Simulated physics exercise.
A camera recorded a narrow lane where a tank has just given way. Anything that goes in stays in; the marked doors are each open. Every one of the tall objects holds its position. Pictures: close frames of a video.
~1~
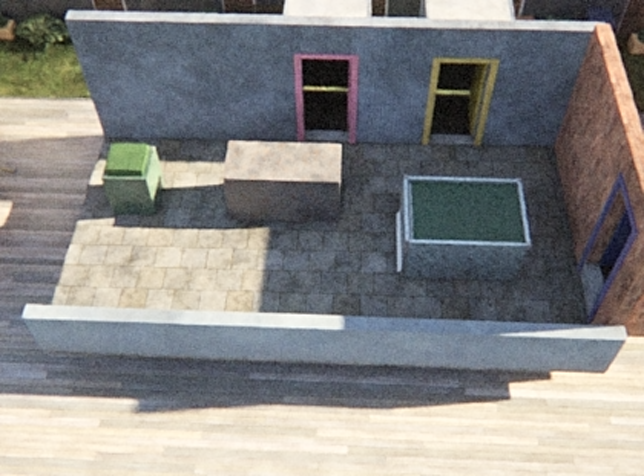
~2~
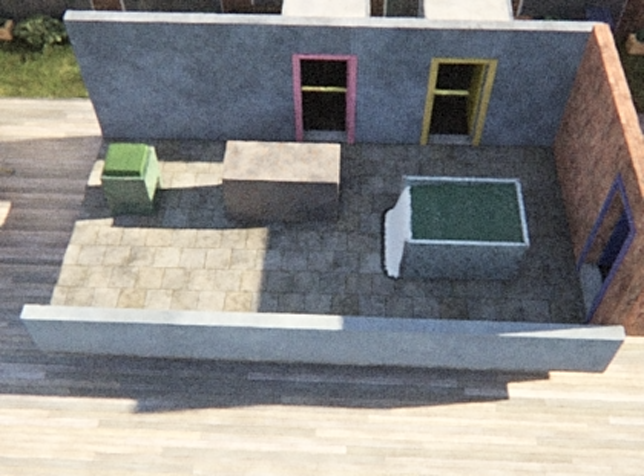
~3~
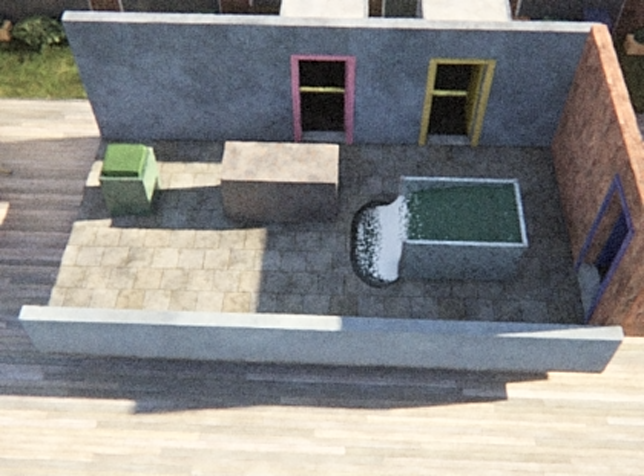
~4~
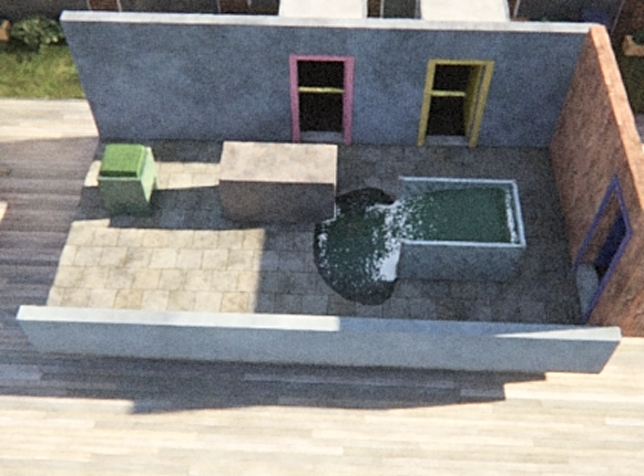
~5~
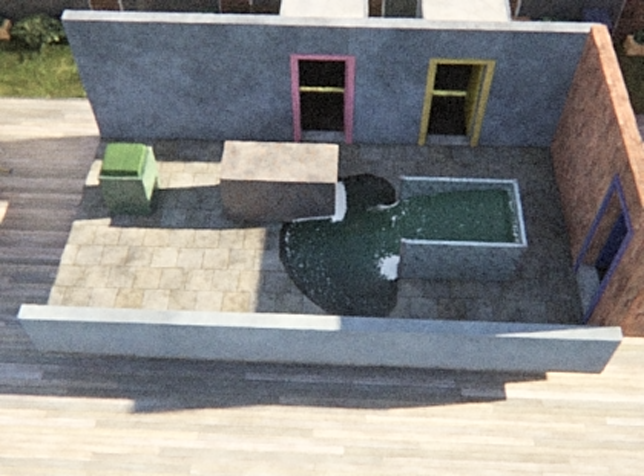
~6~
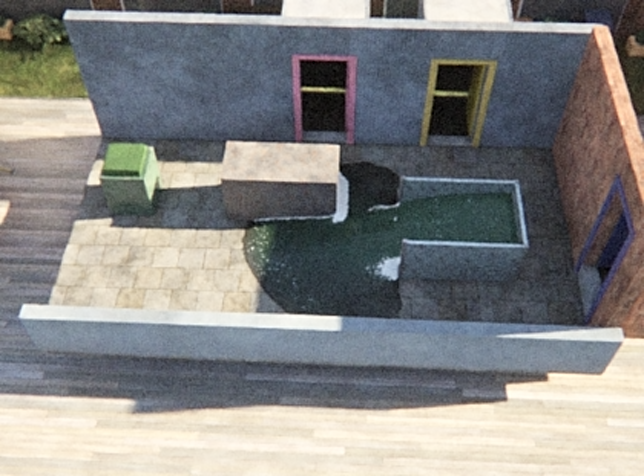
Green water bursting from the left side of a raised tank, spreading left across a paved, walled yard past a brown block.
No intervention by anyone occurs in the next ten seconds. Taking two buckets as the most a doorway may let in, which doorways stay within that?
The blue door stays within it, the pink door goes over it, the yellow door stays within it.
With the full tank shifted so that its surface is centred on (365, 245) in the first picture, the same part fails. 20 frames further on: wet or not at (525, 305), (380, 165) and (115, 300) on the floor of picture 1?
Bone-dry, bone-dry, soaked.
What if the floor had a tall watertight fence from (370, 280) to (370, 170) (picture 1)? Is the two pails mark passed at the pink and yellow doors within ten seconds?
Reading it off: Pink door - under the threshold, yellow door - over the threshold.
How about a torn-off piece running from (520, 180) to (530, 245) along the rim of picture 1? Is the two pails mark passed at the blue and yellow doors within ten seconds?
Checking the doors, blue door surpasses the cutoff; yellow door, on the other hand, surpasses the cutoff.
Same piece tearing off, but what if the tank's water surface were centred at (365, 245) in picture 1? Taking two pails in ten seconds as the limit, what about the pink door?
Result for the pink door door - it stays safely beneath.
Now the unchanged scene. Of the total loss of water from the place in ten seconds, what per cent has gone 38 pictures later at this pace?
I'd put it near 80 in a hundred.
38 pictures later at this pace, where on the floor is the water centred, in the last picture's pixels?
Centre: Close to (316, 235).
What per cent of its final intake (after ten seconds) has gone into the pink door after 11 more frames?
Result: 55 % of the ten-second total.
A moment on, water covers 40 % of the floor; the blue door not reached, the pink door under two buckets in, the yellow door not reached.
Next, water covers 55 % of the floor; the blue door not reached, the pink door over two buckets in, the yellow door wet at the sill, nothing in.
Then, water covers 70 % of the floor; the blue door not reached, the pink door far over two buckets in, the yellow door under two buckets in.
Later, water covers 80 % of the floor; the blue door wet at the sill, nothing in, the pink door far over two buckets in, the yellow door under two buckets in.
In the end, water covers 85 % of the floor; the blue door wet at the sill, nothing in, the pink door far over two buckets in, the yellow door under two buckets in.
